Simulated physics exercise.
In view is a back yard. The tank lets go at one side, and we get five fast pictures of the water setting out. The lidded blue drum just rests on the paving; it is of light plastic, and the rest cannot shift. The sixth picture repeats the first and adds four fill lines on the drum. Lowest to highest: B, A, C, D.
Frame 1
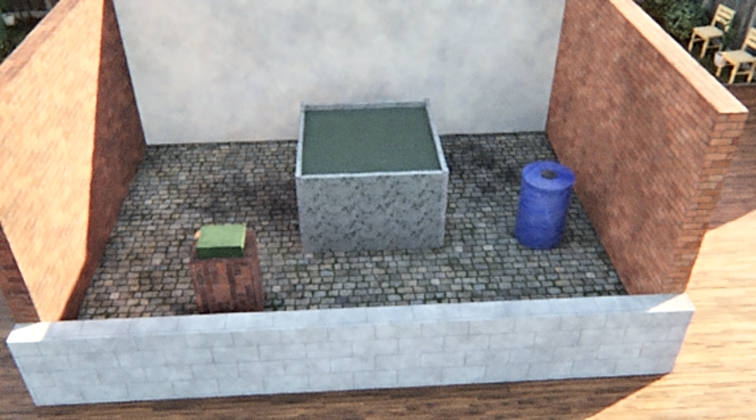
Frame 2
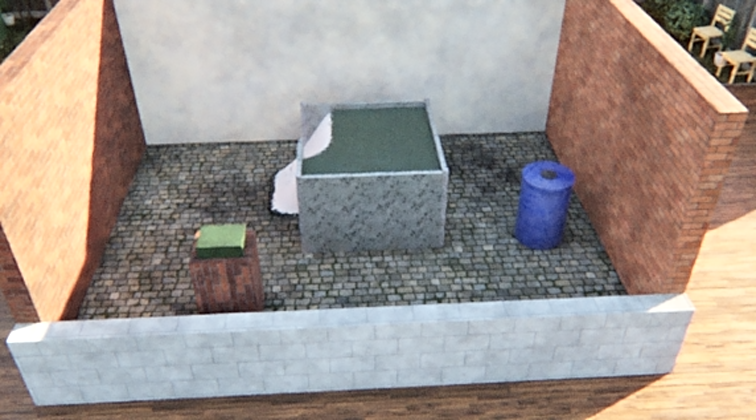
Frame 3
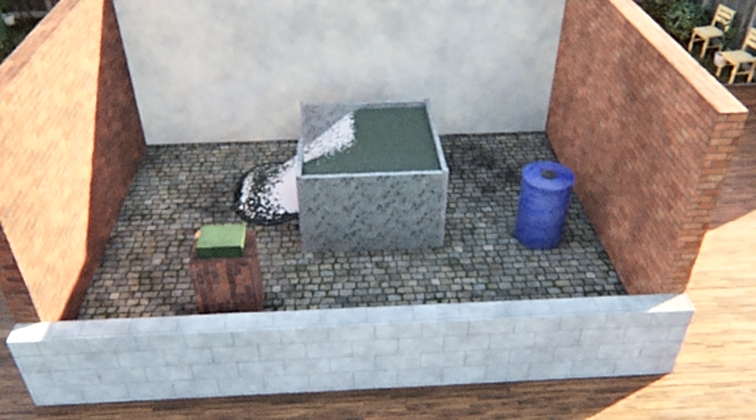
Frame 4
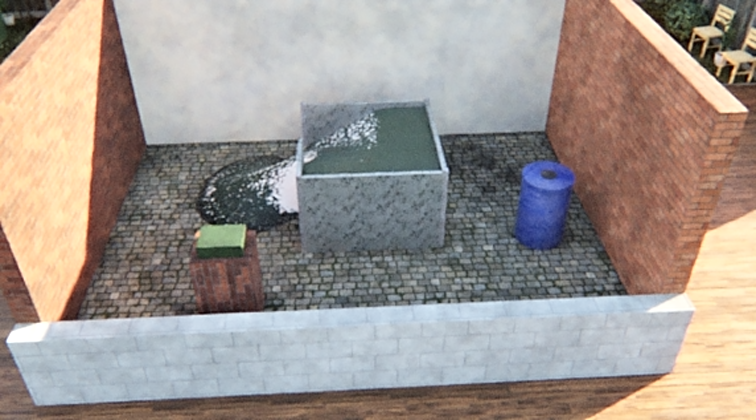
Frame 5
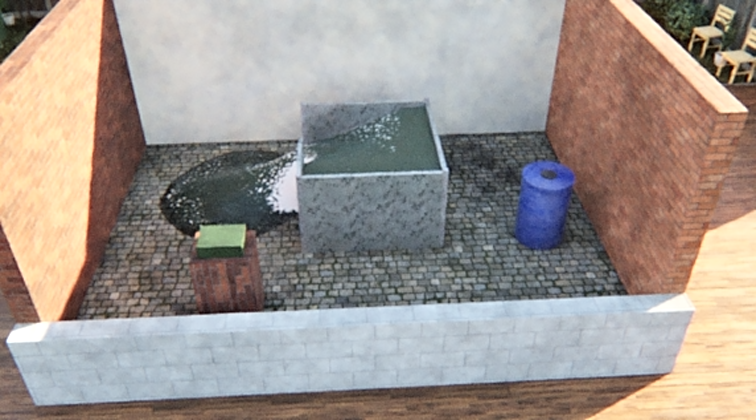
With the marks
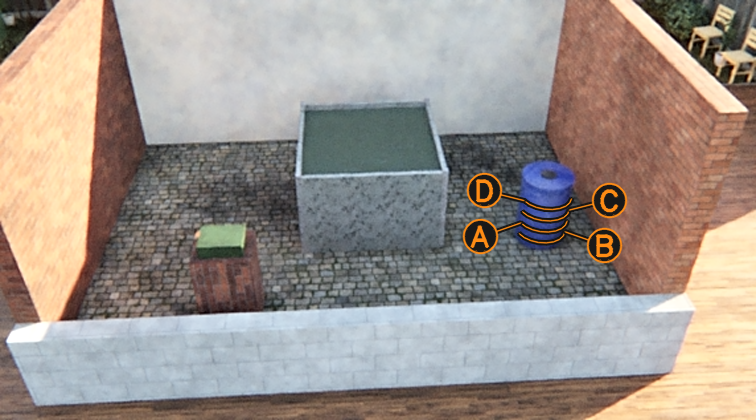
In a walled back yard with a blue drum on the right, water burst from the left side of a full stone tank and spread in a dark, foam-flecked pool across the cobbles.
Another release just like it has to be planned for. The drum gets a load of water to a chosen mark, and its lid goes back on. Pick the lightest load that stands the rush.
Take B.
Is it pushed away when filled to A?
No, that is safe.
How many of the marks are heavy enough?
All four.
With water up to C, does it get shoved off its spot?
No, that is safe.
On the marked copy, A at (548, 232); B at (546, 242); C at (550, 220); D at (552, 209); from the bottom up B, A, C, D.
With A, it does not move.
With B, it does not move.
With C, it does not move.
With D, it does not move.
